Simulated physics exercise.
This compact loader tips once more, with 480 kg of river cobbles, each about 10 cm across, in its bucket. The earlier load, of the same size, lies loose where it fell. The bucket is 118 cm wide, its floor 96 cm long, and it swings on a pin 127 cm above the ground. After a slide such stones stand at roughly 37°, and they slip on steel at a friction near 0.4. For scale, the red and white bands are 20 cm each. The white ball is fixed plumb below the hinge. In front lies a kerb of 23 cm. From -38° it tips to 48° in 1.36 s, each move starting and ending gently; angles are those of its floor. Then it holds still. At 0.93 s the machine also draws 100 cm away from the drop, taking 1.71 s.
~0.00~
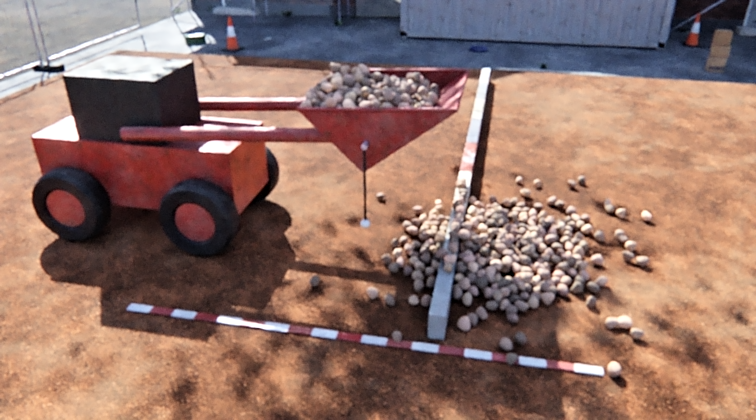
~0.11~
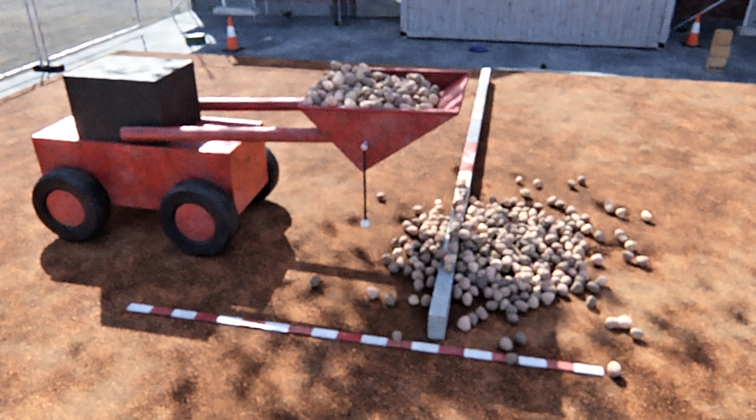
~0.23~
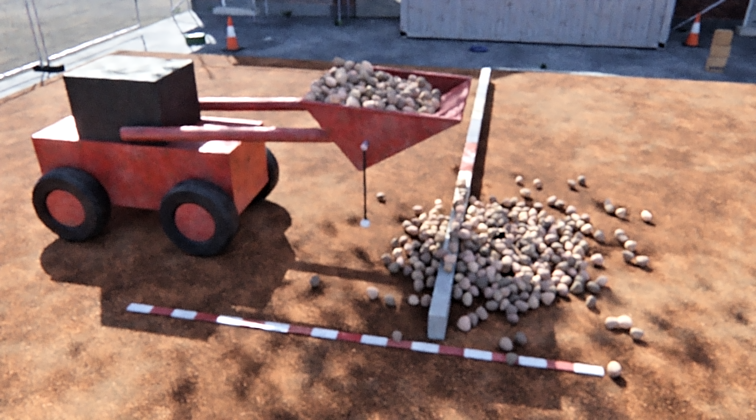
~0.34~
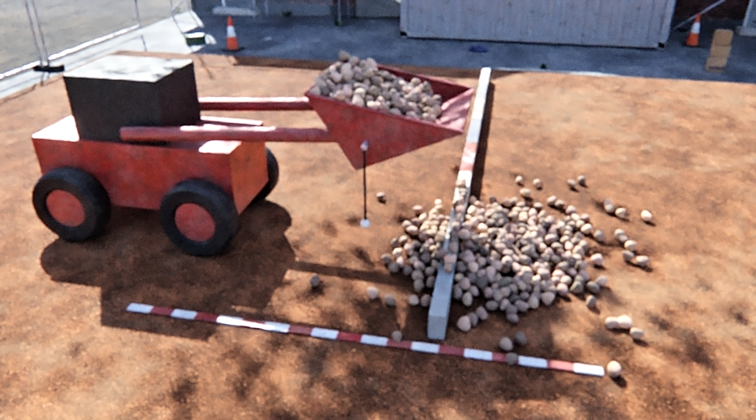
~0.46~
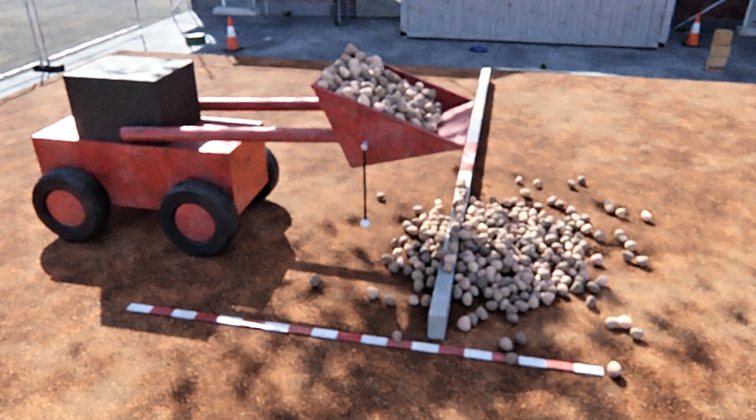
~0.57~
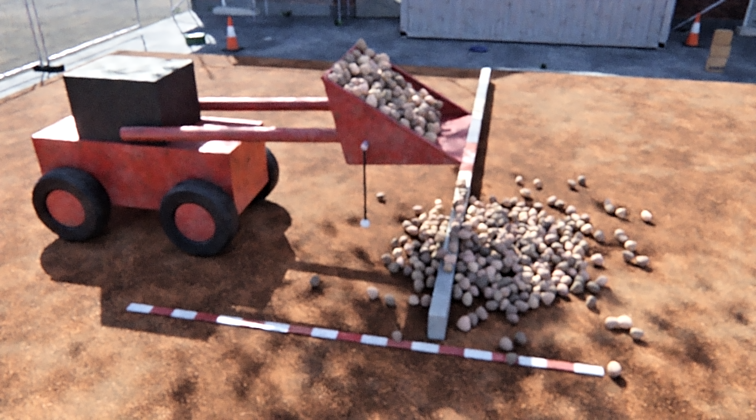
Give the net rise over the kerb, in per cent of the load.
Some 25 per cent is added.
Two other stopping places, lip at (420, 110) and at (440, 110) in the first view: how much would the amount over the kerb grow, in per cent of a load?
About 0 and 10 per cent.
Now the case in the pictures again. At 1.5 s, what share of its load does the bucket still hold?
Roughly 15 per cent is still inside.
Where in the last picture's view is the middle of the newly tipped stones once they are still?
Near (425, 238).
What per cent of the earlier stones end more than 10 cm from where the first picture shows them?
Roughly 10 per cent of them.
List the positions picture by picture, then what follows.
In the first frame, lip at (457, 110), floor tilted -38°, highest stones at (365, 77). The earlier load is highest near (456, 225), 28 cm above ground level, 19 % on this side of the kerb, 81 % over the kerb.
In the second frame, the bucket is at -36°, its lip at (458, 113); the top of the load is at (361, 75); the stones move at 0.1 m/s on average.
In the third frame, lip at (461, 121), floor tilted -32°, highest stones at (352, 73); the stones move at 0.2 m/s on average.
In the fourth frame, the bucket is at -24°, its lip at (463, 133); the top of the load is at (352, 68); the stones move at 0.4 m/s on average.
In the fifth frame, lip at (464, 147), floor tilted -15°, highest stones at (355, 64); the stones move at 0.4 m/s on average.
In the sixth frame, the bucket is at -5°, its lip at (462, 164); the top of the load is at (361, 58); the stones move at 0.5 m/s on average.
After 1.0 s the floor is at 35°; in per cent of one load, 95 in the bucket, 22 on this side of the kerb, 82 over the kerb; the foremost stones are at (627, 234).
After 1.5 s the floor is at 48°; in per cent of one load, 15 in the bucket, 85 on this side of the kerb, 99 over the kerb; the foremost stones are at (627, 234).
After 3.1 s the floor is at 48°; in per cent of one load, 0 in the bucket, 93 on this side of the kerb, 107 over the kerb; the foremost stones are at (627, 234).
After 5.9 s the floor is at 48°; in per cent of one load, 0 in the bucket, 93 on this side of the kerb, 107 over the kerb; the foremost stones are at (627, 234). Net gain over the kerb, 25.
